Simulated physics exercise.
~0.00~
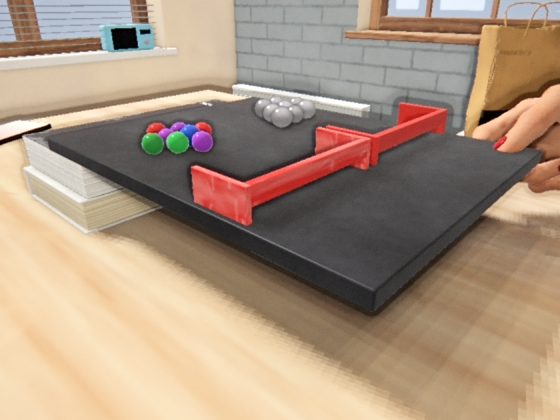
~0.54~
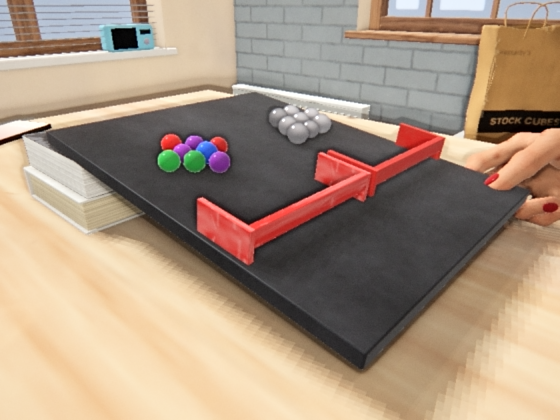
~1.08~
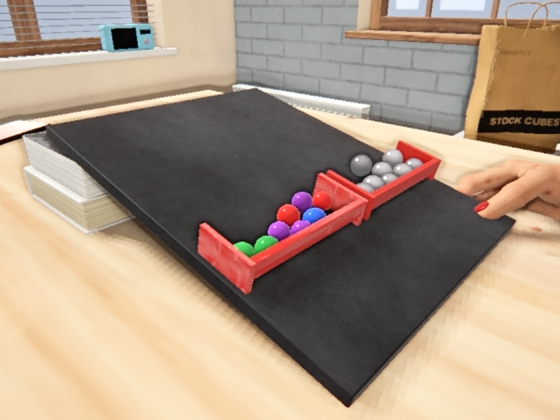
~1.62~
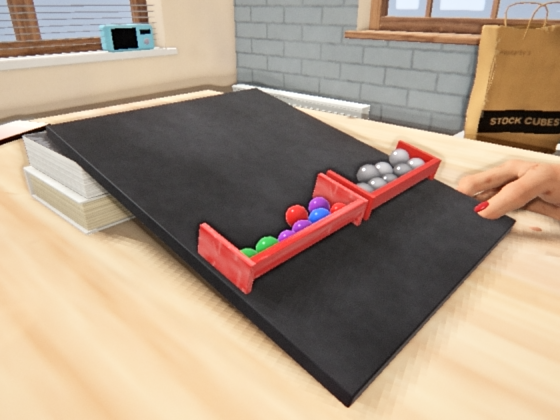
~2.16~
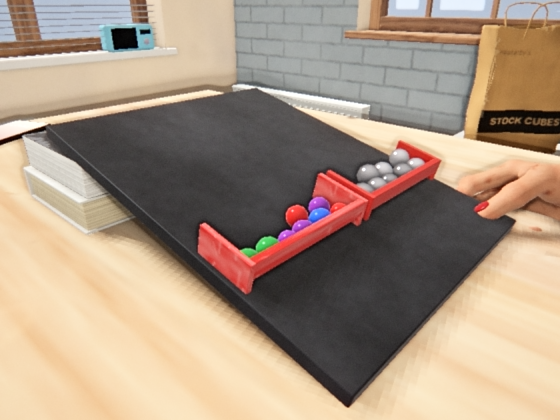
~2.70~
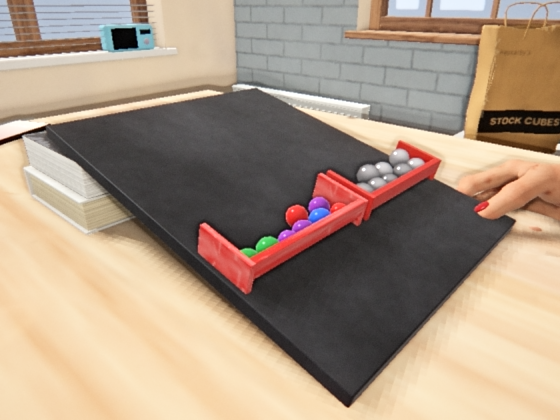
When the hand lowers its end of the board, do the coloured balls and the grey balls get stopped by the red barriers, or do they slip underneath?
Both groups get stopped. The coloured balls lodge against the nearer red barrier and the grey balls lodge against the farther one.
